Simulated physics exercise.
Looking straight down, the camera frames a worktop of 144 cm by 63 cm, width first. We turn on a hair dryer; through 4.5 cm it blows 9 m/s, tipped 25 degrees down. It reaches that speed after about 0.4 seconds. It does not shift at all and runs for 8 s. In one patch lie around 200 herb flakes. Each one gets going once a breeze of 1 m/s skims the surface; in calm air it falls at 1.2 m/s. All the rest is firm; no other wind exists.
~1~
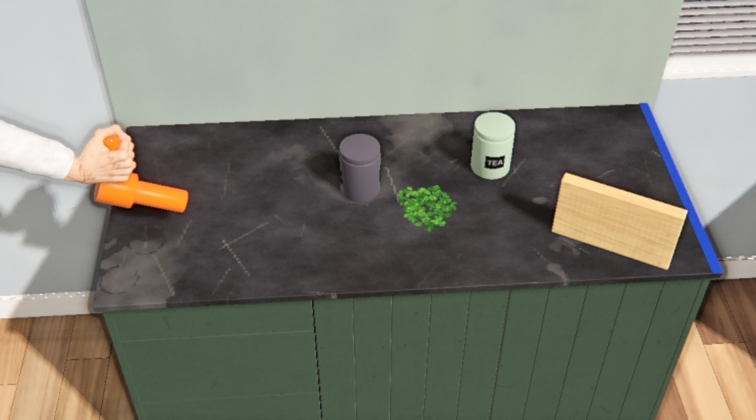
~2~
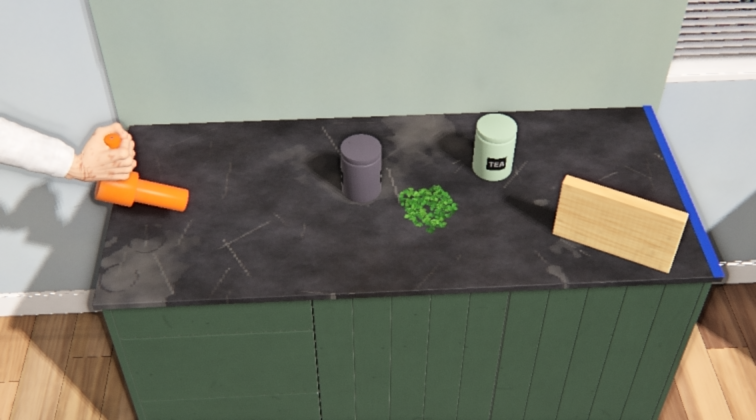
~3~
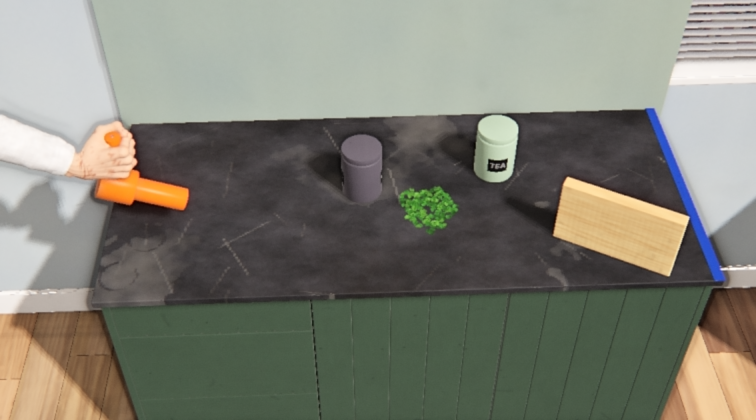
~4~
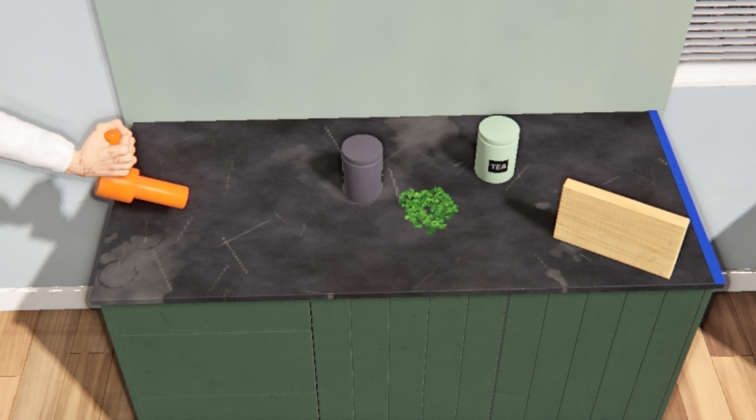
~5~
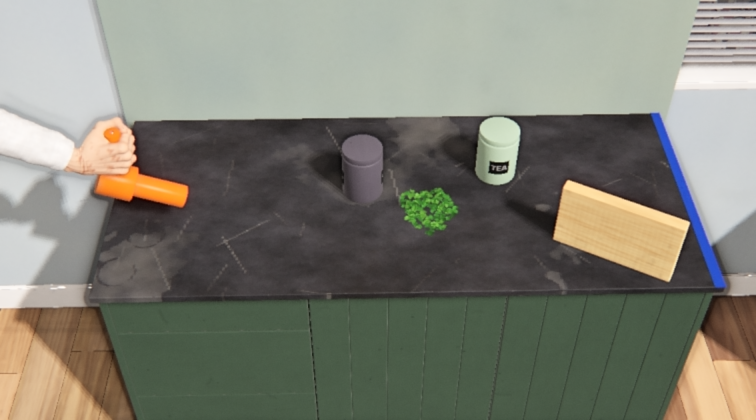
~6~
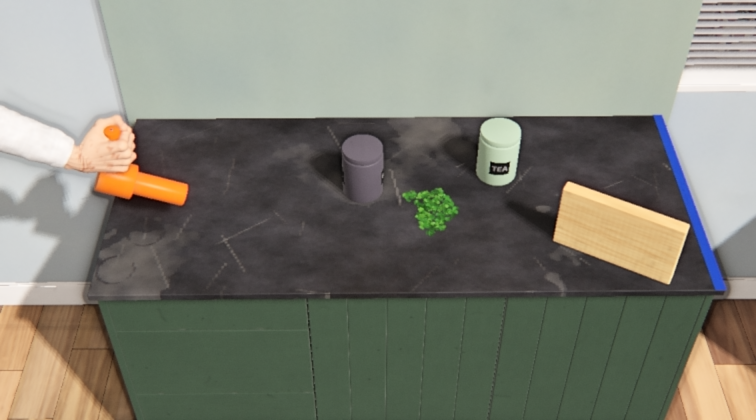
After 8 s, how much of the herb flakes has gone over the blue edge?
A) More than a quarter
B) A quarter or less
More than a quarter (A).
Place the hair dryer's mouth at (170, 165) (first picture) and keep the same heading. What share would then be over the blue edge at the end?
Result: Approx. 0 %.
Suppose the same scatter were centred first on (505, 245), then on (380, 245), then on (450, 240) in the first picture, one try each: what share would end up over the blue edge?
In that order: 10 %, 5 %, 15 %.
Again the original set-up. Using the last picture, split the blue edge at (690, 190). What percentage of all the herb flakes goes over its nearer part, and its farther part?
Roughly 40 % cross the nearer stretch, while around 50 % cross the farther one.
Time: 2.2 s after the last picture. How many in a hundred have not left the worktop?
Close to 20 in a hundred are still there.
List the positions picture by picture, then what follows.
In the first frame, the middle of the herb flakes is near (429, 205), none has stirred yet and the mouth of the hair dryer is at (184, 202).
In the second frame, the middle of the herb flakes is near (430, 205), none has stirred yet and the blue edge is centred on (684, 183).
In the third frame, the middle of the herb flakes is near (431, 206), none has stirred yet, the top of a jar is at (362, 148) and the top of a jar is at (498, 128).
In the fourth frame, the middle of the herb flakes is near (431, 206) and none has stirred yet.
In the fifth frame, the middle of the herb flakes is near (431, 207) and none has stirred yet.
In the sixth frame, the middle of the herb flakes is near (431, 208), the farthest in sight from the hair dryer is at (457, 209) and about 20 % have left their places.
Then, 1.2 s after the last picture the count stands so, 66 % are over the blue edge; the middle of those still in play is near (587, 168).
Then, 2.2 s after the last picture the count stands so, 78 % are over the blue edge; the middle of those still in play is near (571, 168).
Then, 4.0 s after the last picture the count stands so, 83 % are over the blue edge; the middle of those still in play is near (579, 166).
Then, 7.6 s after the last picture, at the end, 87 % are over the blue edge.
